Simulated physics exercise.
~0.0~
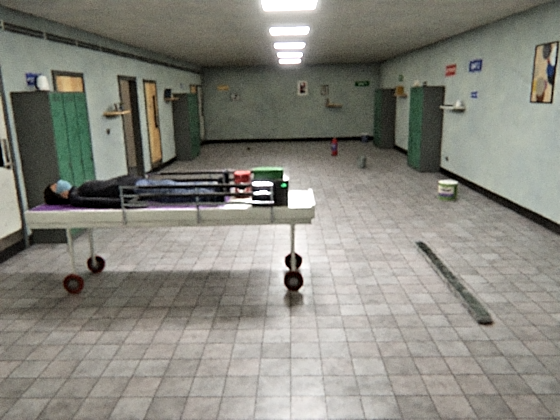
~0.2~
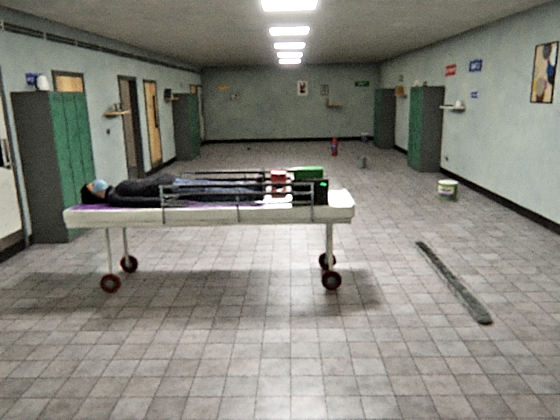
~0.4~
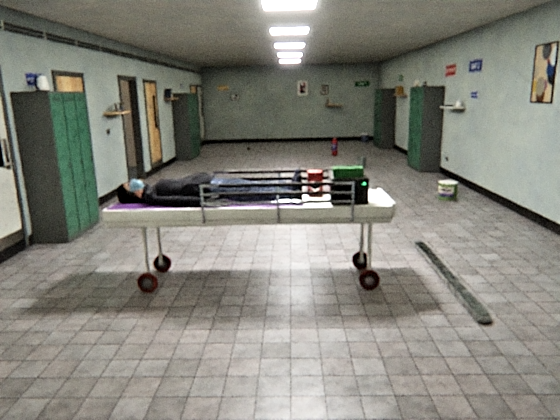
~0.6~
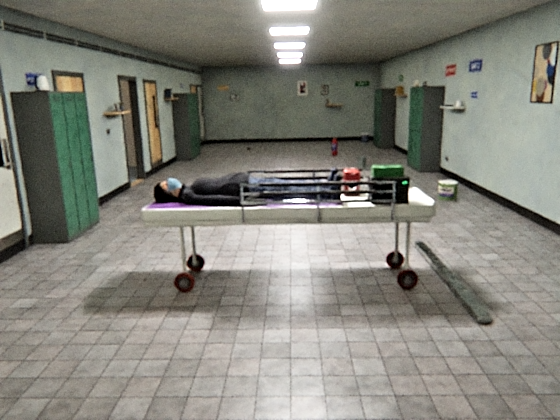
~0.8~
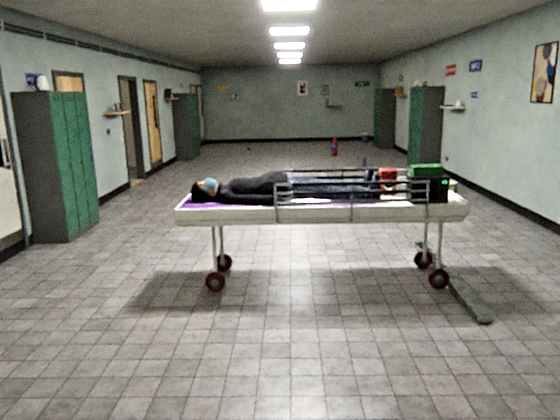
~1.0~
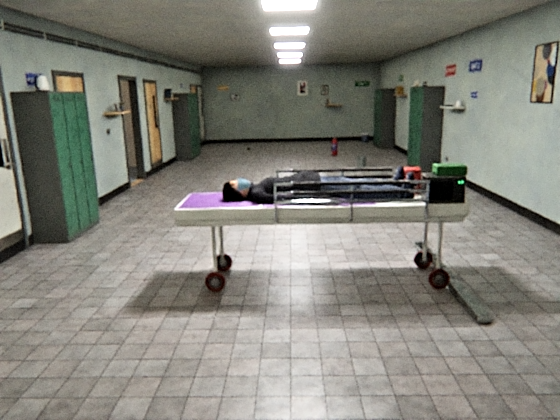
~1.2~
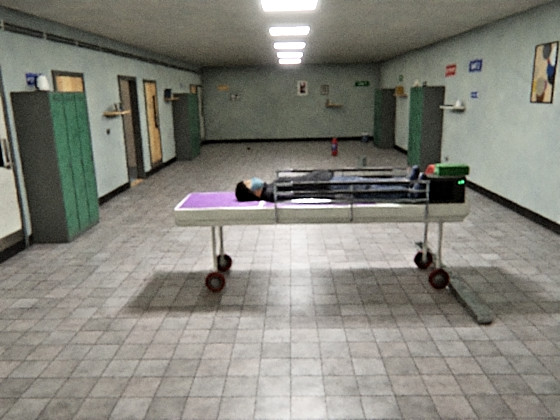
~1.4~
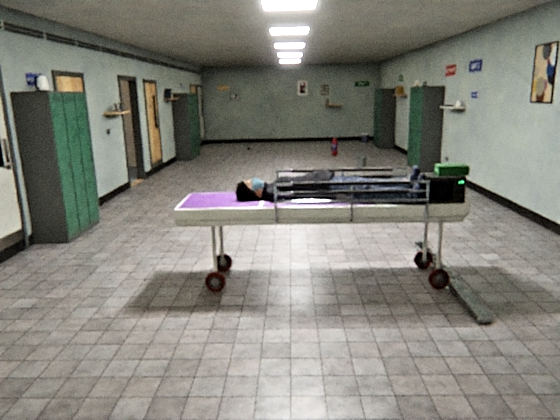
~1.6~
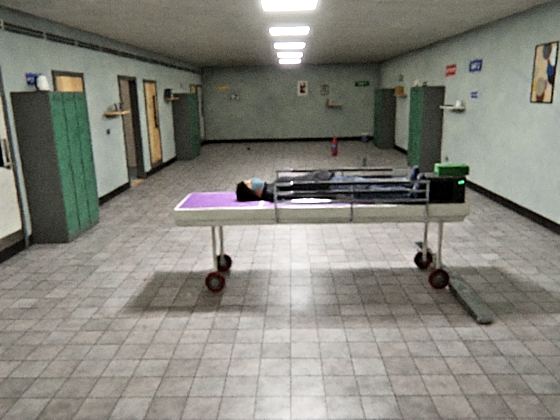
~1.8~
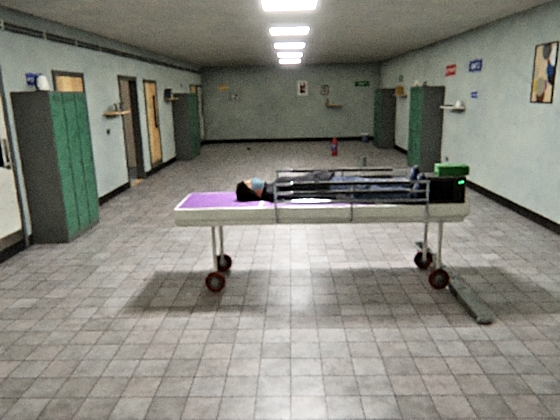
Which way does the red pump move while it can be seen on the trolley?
The red pump moves to the right, first along with the trolley and then a little further after the trolley stops.
